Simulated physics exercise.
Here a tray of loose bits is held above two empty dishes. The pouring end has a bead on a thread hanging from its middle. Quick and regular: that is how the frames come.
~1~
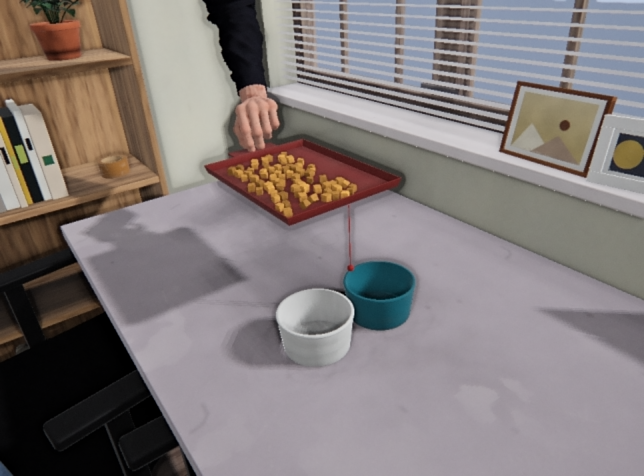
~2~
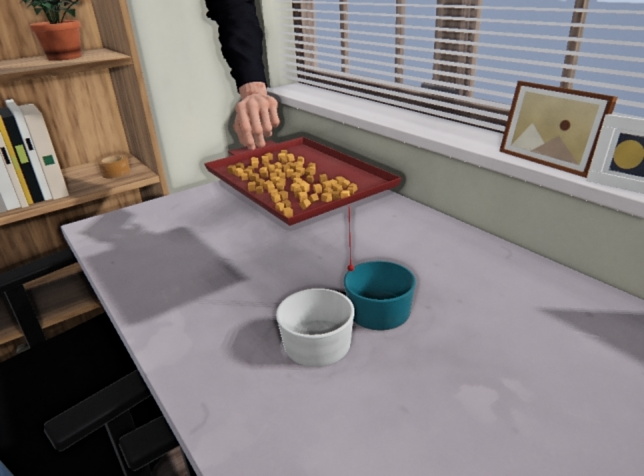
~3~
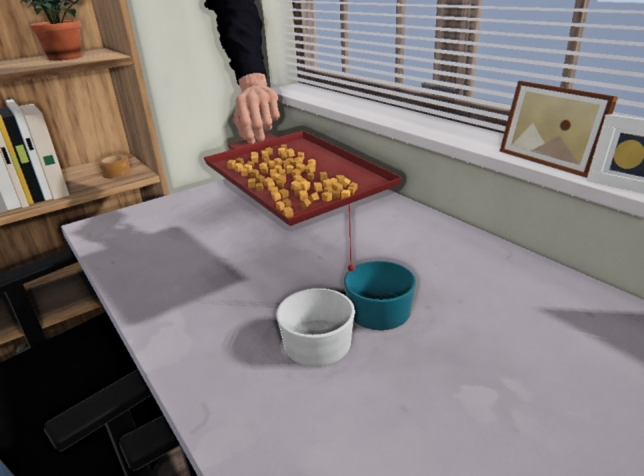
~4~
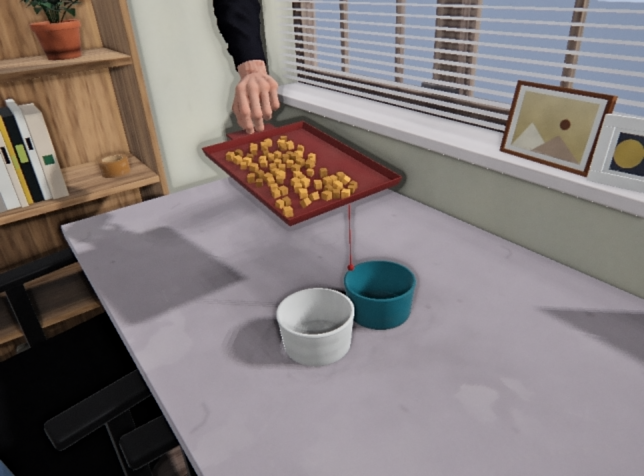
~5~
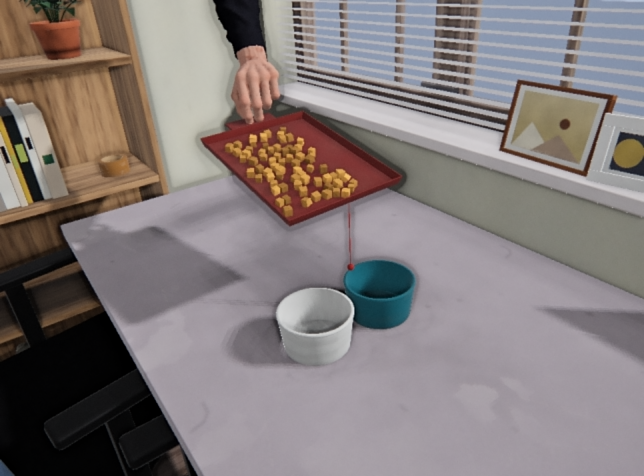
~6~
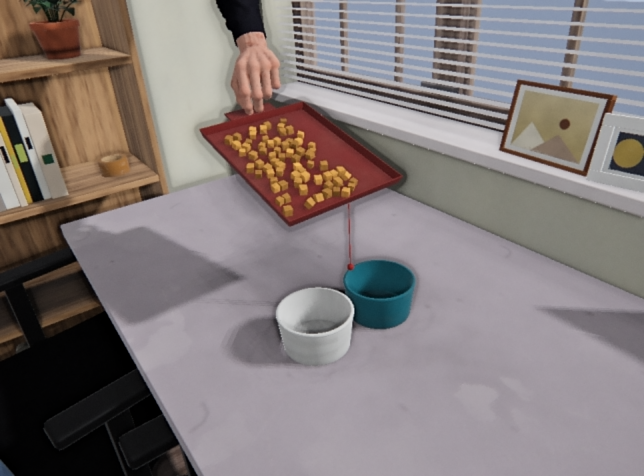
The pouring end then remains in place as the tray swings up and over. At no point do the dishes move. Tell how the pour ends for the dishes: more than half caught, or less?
The dishes will manage to catch most of it.
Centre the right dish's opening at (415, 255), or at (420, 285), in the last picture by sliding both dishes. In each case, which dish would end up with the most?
Place 1: The one on the left side; place 2: The one on the left side.
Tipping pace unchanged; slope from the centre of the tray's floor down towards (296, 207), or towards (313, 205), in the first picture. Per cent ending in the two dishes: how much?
Lab note: Try 1 = 50 %, try 2 = 70 %.
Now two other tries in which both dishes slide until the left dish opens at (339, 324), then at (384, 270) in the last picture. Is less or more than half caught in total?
Taking them in turn, it's beyond half and then short of half.
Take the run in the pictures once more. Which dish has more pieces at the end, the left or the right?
The one you want is the left of the two.
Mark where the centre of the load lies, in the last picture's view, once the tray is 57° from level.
Near (320, 189).
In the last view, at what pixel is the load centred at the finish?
Roughly at (334, 336), give or take.
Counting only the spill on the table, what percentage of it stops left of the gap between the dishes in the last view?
It comes to about 20 percent.
Soon after the last picture, tray tipped steeply; nearly all on the tray; a stray few in the air.
A little later, tray tipped right over; nearly all on the tray; a stray few in the left dish; a stray few in the right dish; a small part outside both.
Later still, tray tipped past a quarter turn; about half in the left dish; about a quarter in the right dish; about a quarter outside both.
At rest, tray tipped past a quarter turn; about half in the left dish; about a quarter in the right dish; about a quarter outside both.
